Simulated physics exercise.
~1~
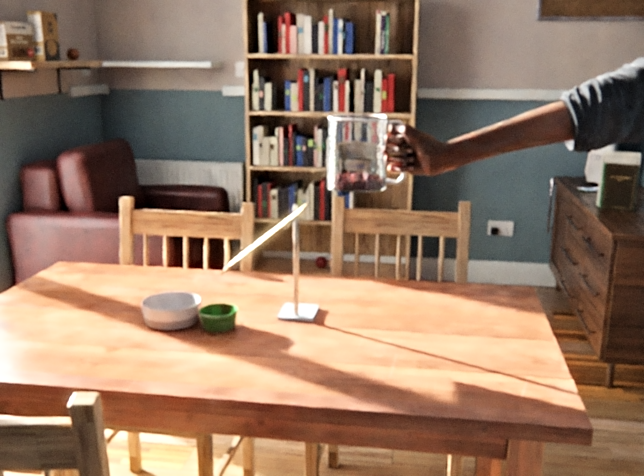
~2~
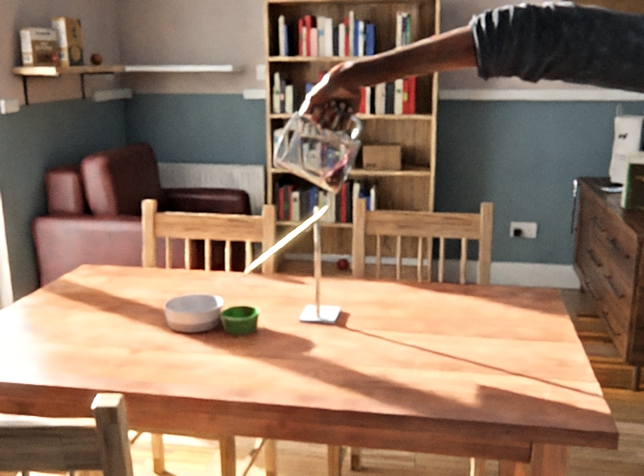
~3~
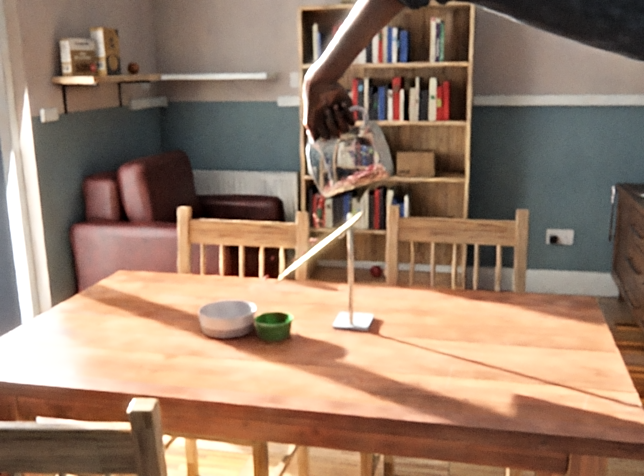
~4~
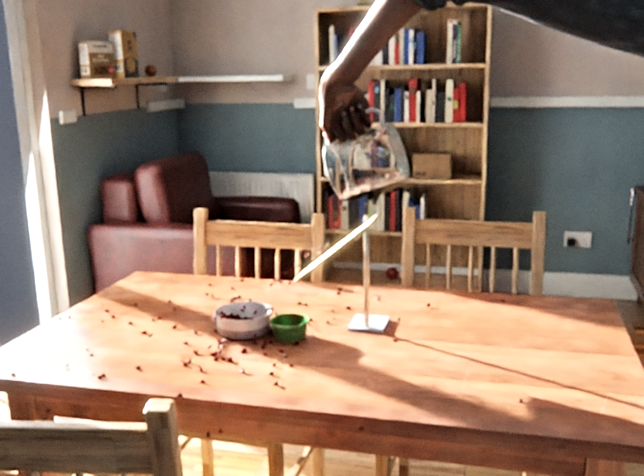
The clip opens on a sunlit wooden table, where a hand reaching in from the right holds a clear jug of small dark red beans upright above a narrow sloping chute on a stand. A white dish and a smaller green dish sit to the left, near the chute's lower end. As the view drifts slightly left, the hand tips the jug toward the chute, then turns it further over. The beans pour out, many reaching the white dish while others scatter widely across the tabletop. Finally, the hand holds the emptied jug tilted above the spill.
